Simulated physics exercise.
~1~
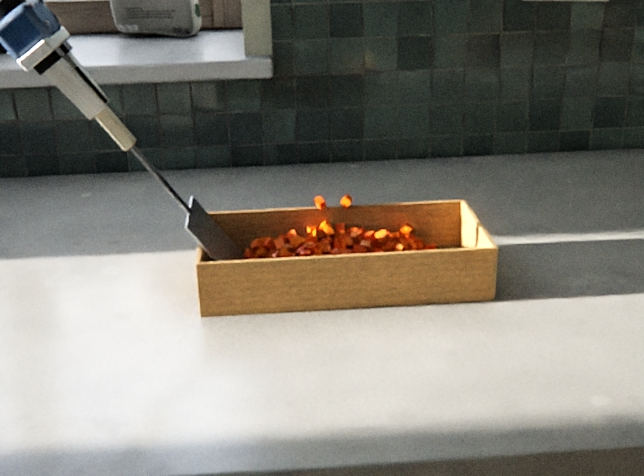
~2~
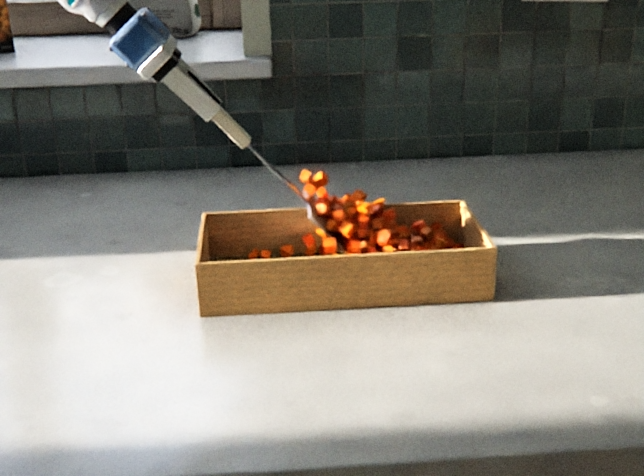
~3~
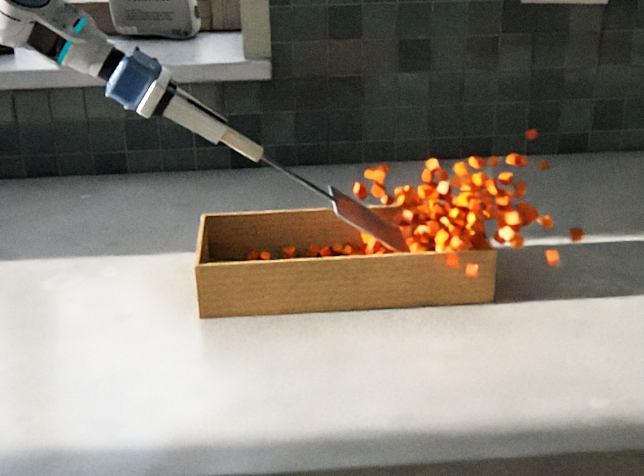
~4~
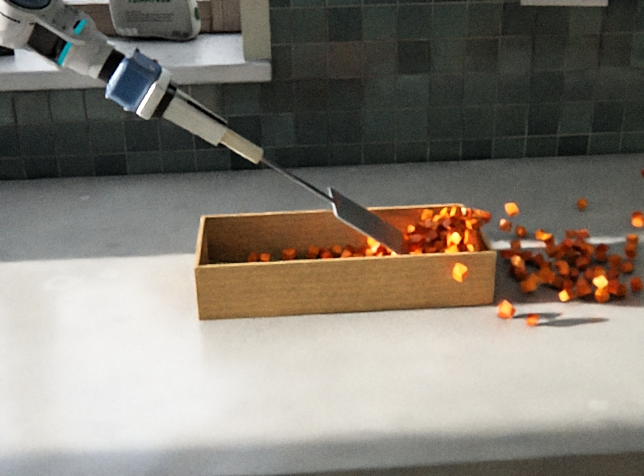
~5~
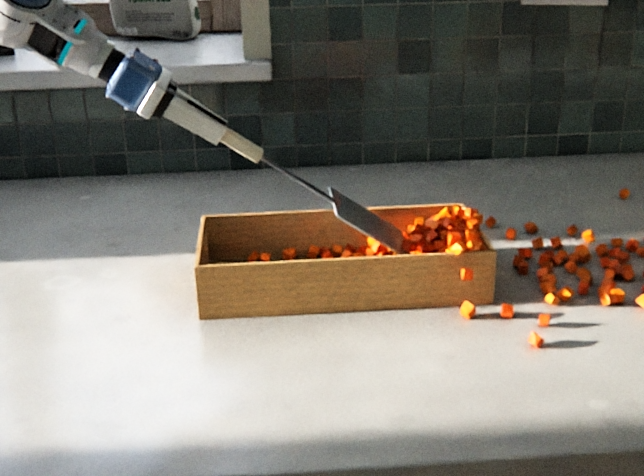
On a gray countertop by a tiled wall, a robot arm swept a flat blade rightward through small orange cubes in a wooden trough, flinging many over the right end, then held still as they scattered across the counter, leaving plenty inside.
